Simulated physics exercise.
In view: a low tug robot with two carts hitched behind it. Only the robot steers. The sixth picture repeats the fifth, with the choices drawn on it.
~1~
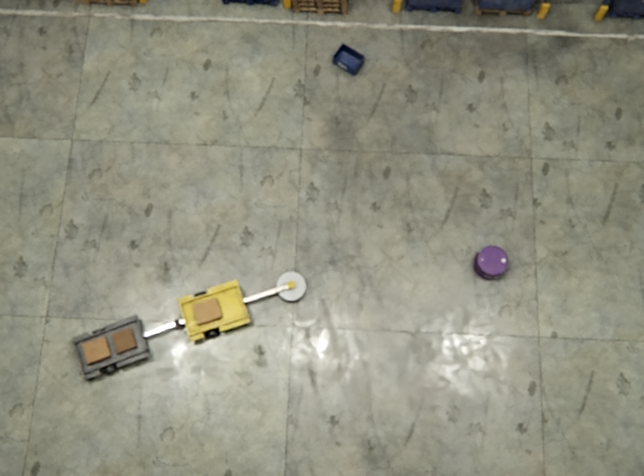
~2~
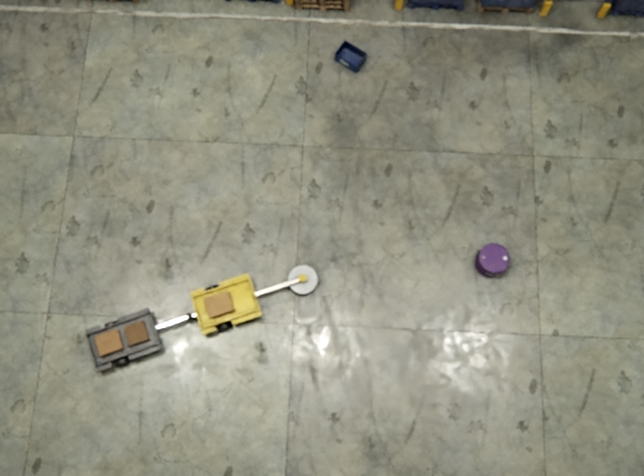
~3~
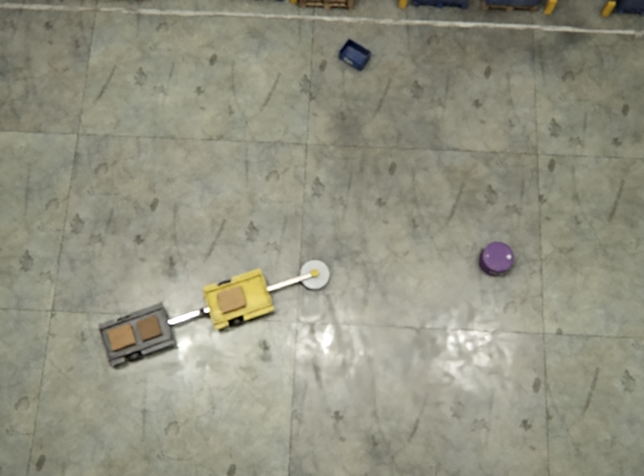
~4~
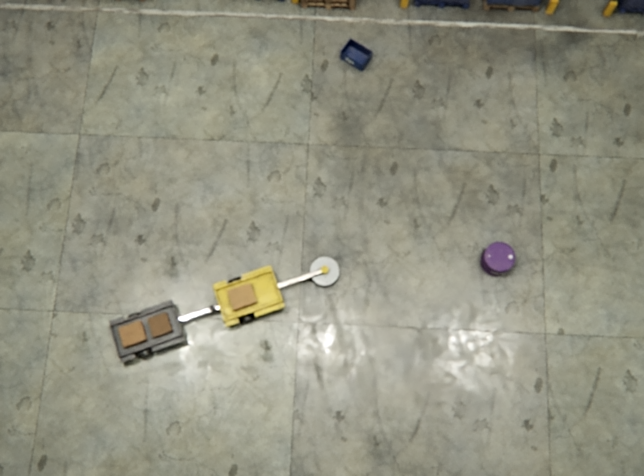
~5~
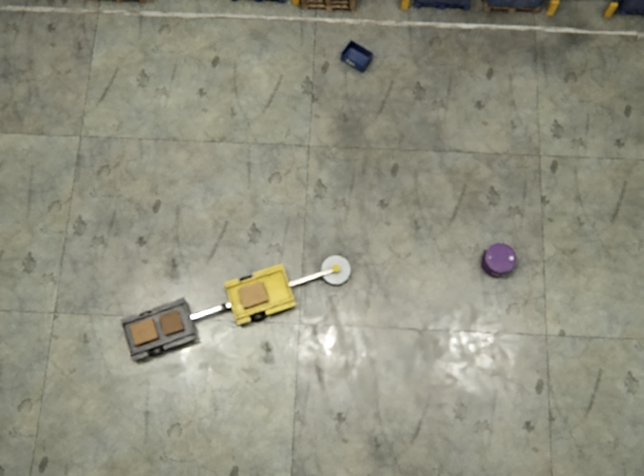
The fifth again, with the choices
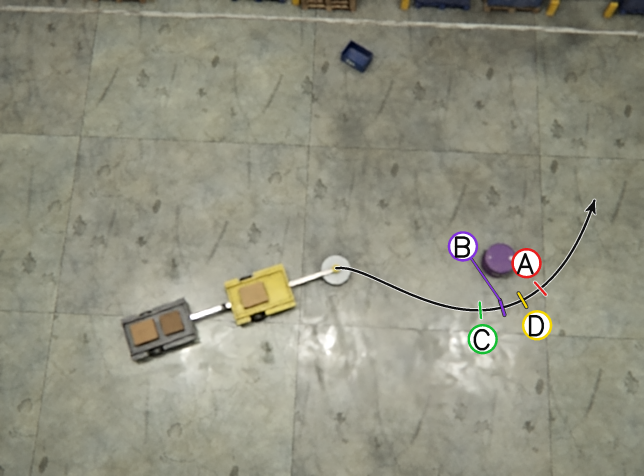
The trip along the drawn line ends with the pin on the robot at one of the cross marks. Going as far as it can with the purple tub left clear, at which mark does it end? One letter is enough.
Up to mark A.
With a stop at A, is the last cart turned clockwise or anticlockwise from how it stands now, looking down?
For that mark, clockwise.
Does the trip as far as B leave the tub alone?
Yes.
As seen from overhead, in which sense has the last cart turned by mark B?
Clockwise.
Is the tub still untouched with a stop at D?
For that mark, yes.
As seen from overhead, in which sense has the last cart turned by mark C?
Clockwise.
On the marked copy, A at (540, 289); B at (502, 308); C at (480, 310); D at (523, 300); the route from (336, 268) via (495, 309) to (594, 200).
Following A. Soon after the start, robot (406, 294), last cart (223, 306).
Later, robot (481, 312), last cart (296, 296).
In the end, robot (538, 290), last cart (355, 299); nothing has been touched.
As for the rest, B is safe but short; C is safe but short; D is safe but short.
